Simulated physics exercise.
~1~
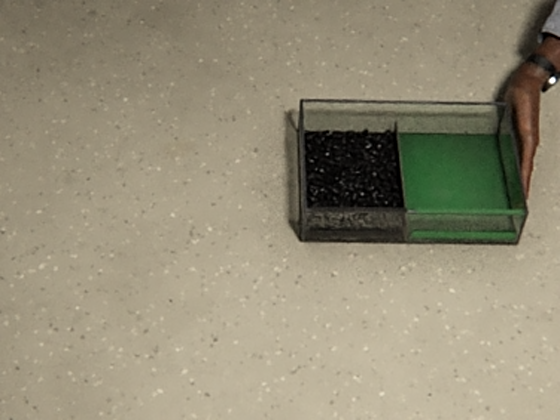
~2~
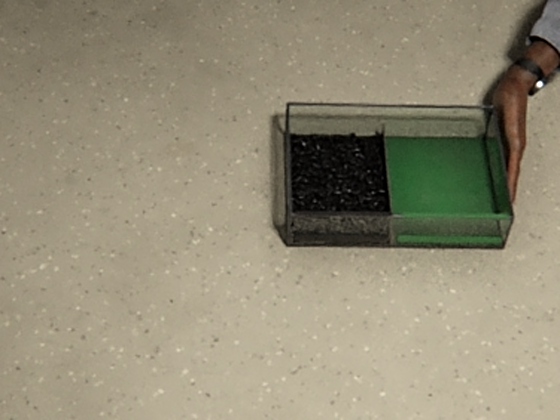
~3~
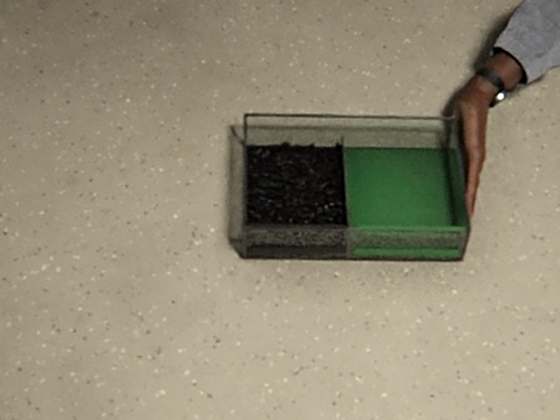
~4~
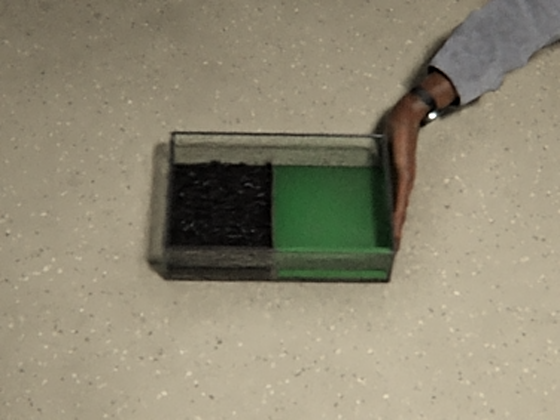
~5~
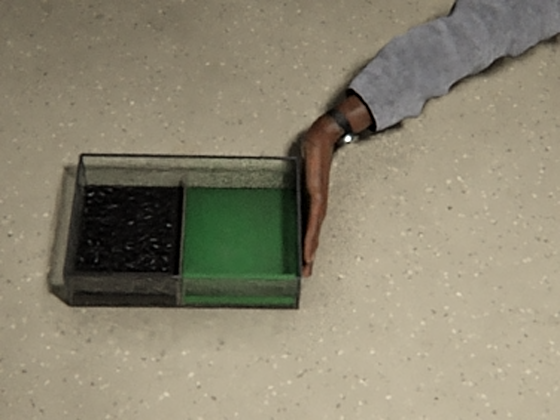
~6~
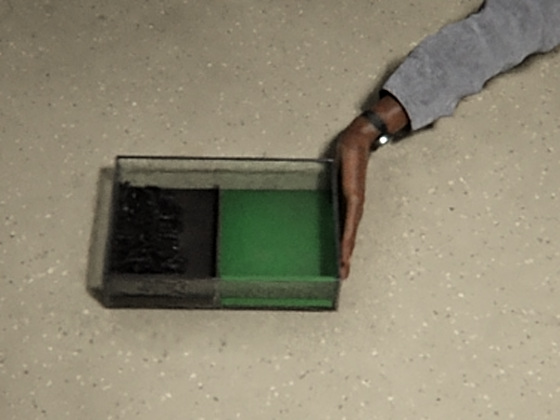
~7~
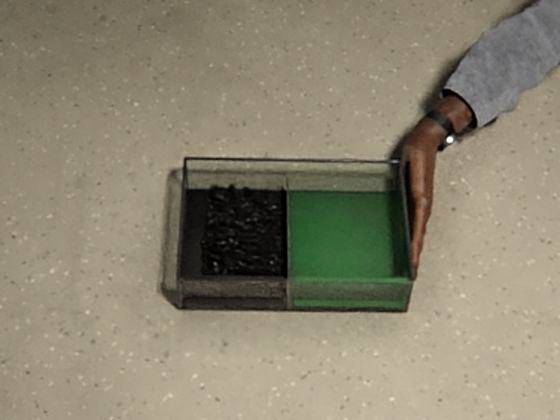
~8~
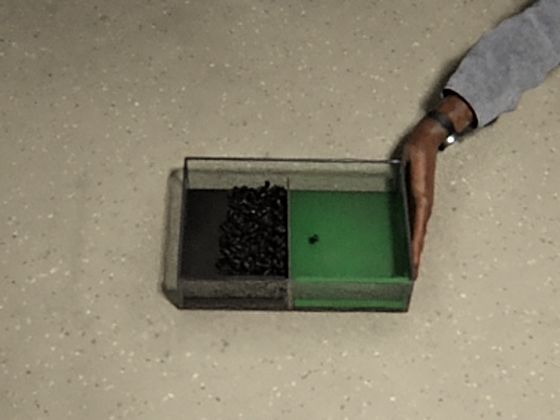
At the start, a hand in a grey sleeve rests against the right side of a clear-walled tray on a pale speckled surface, with black beans filling the left compartment and the green right one empty. The tray slides left and slightly down, gaining speed, while the hand stays at its edge. It then reverses and moves right, and the beans bunch first at the left, then slide toward the divider, baring the dark floor behind them. Finally the tray stands still with the beans heaped against the divider and a single bean lying in the green compartment.
